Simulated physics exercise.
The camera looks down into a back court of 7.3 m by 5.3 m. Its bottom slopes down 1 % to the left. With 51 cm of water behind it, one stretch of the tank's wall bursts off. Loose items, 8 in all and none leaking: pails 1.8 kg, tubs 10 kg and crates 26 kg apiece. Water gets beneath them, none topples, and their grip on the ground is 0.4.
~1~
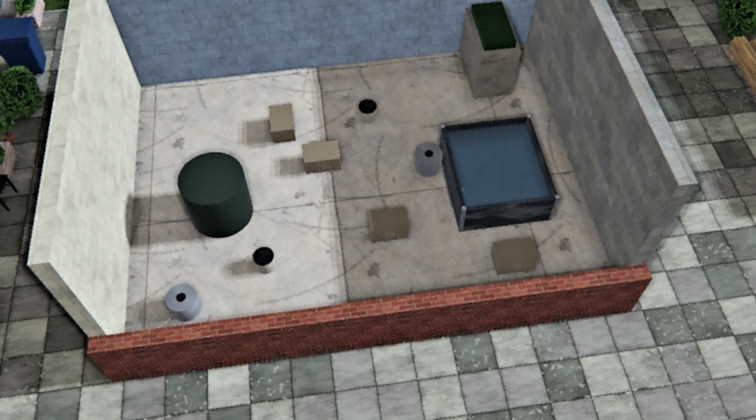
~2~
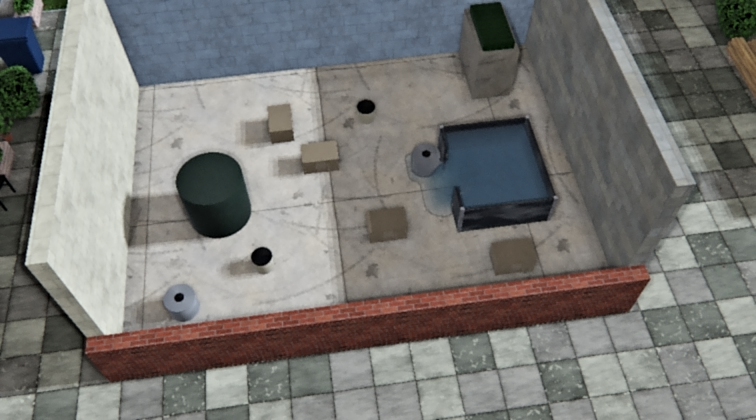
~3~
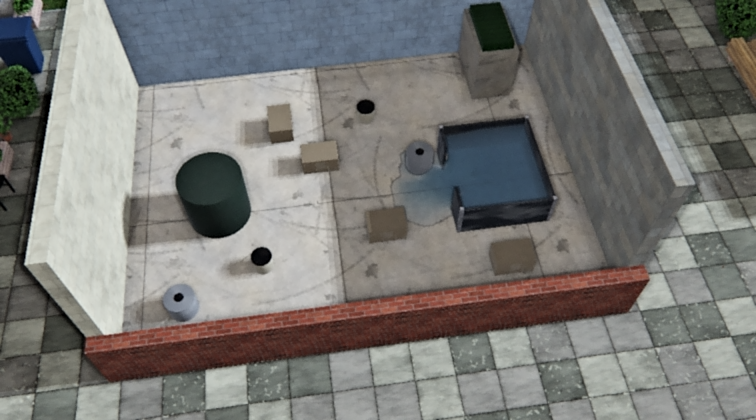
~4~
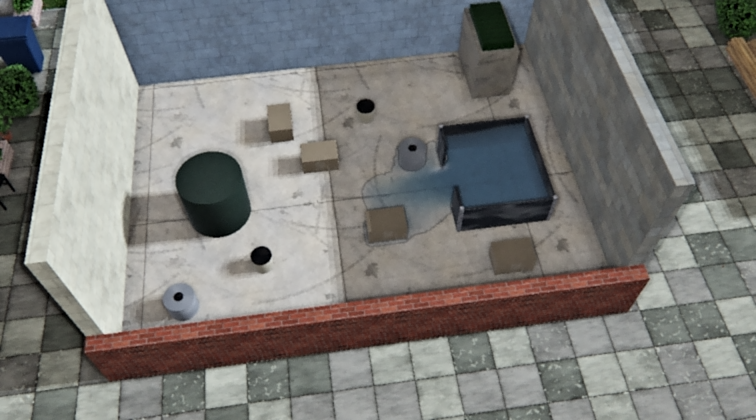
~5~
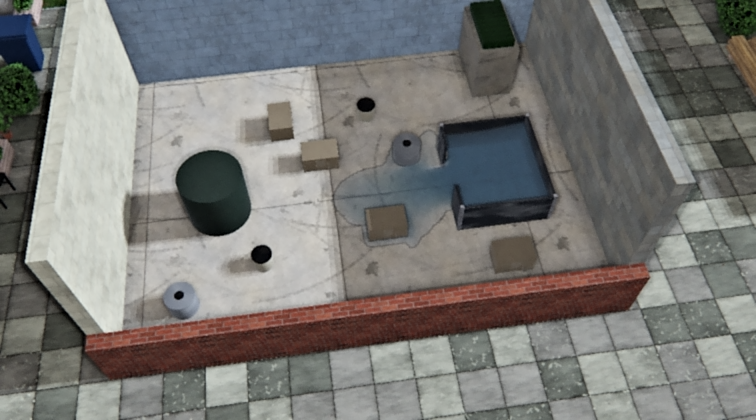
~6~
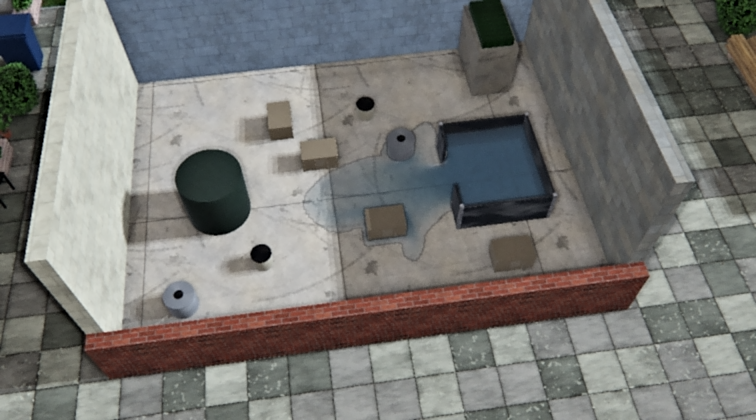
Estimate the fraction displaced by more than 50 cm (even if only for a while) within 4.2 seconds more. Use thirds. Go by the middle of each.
It is one to two thirds.
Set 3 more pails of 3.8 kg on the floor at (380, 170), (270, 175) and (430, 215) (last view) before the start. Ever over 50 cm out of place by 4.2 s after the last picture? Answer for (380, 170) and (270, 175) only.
In turn: Over, more.
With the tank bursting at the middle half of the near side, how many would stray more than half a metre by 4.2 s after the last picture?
Then 2.
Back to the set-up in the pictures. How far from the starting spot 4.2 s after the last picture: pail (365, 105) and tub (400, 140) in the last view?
In turn: 0 cm, 100 cm.
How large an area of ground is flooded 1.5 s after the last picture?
About 18 m2.
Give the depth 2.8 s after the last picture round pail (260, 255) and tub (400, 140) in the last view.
Roughly 6 and 2 cm.
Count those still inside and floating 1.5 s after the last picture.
0 of them.
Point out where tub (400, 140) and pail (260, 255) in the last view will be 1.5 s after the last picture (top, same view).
Around (383, 115) and (220, 280).
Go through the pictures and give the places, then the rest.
In the first picture, a tub at (429, 154), on the bottom; a crate at (389, 219) rests on the ground; 2.1 m2 under water; 0 of 8 have shifted.
In the second picture, a tub at (427, 154) rests on the ground; a crate at (387, 220) rests on the ground; water covers 2.5 m2; 0 of 8 have shifted.
In the third picture, a tub at (420, 152) rests on the ground, 13 cm from its start; a crate at (386, 220) rests on the ground; water covers 3.0 m2; 1 of 8 have shifted.
In the fourth picture, a tub at (413, 148) rests on the ground, 26 cm from its start; a crate at (386, 219) rests on the ground; water covers 3.6 m2; 1 of 8 have shifted.
In the fifth picture, a tub at (407, 143), on the bottom, 38 cm from its start; a crate at (387, 218), on the bottom; water covers 4.3 m2; 1 of 8 have shifted.
In the sixth picture, a tub at (401, 139) rests on the ground, 50 cm from its start; a crate at (386, 217), on the bottom; 5.2 m2 under water; 1 of 8 have shifted.
Then, 0.4 s after the last picture 1 of 8 are over 50 cm from their spots; 0 afloat.
Then, 1.5 s after the last picture 3 of 8 are over 50 cm from their spots; 0 afloat.
Then, 2.8 s after the last picture 5 of 8 are over 50 cm from their spots; 2 afloat.
Then, 4.2 s after the last picture 5 of 8 are over 50 cm from their spots, and 5 have been at some point; 2 afloat.
